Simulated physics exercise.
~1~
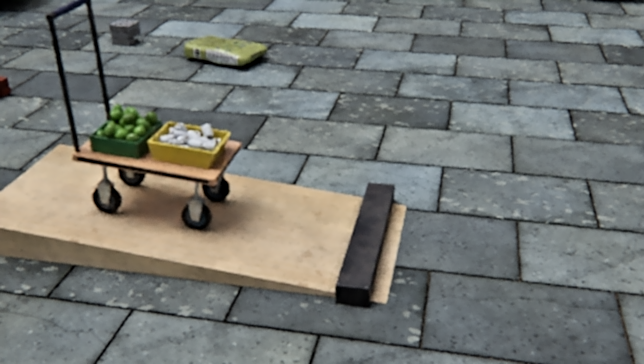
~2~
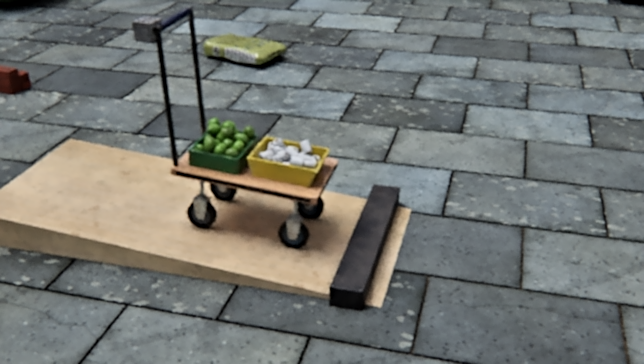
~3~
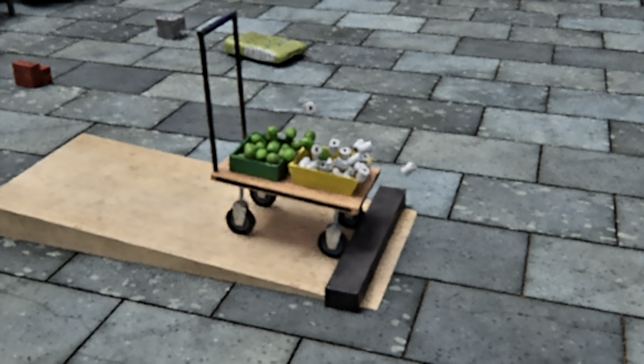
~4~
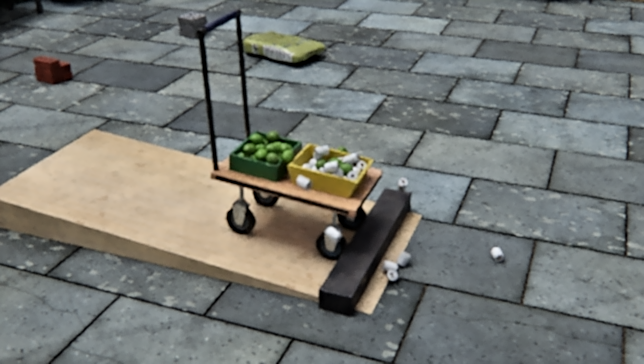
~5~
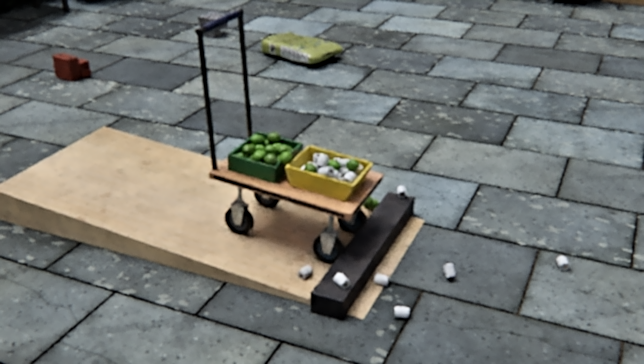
A small flat trolley with a tall dark handle rolls rightward down a low wooden ramp on grey paving slabs, seen from slightly above and to the side. It carries a green tray of limes on the left and a yellow tray of small white rolls on the right. The wheels meet a dark bar across the ramp's foot, and the trolley stops upright. The loads surge forward, with white rolls flying up and limes tumbling into the yellow tray. Several rolls drop over the bar and scatter across the paving, while most stay aboard the halted trolley.
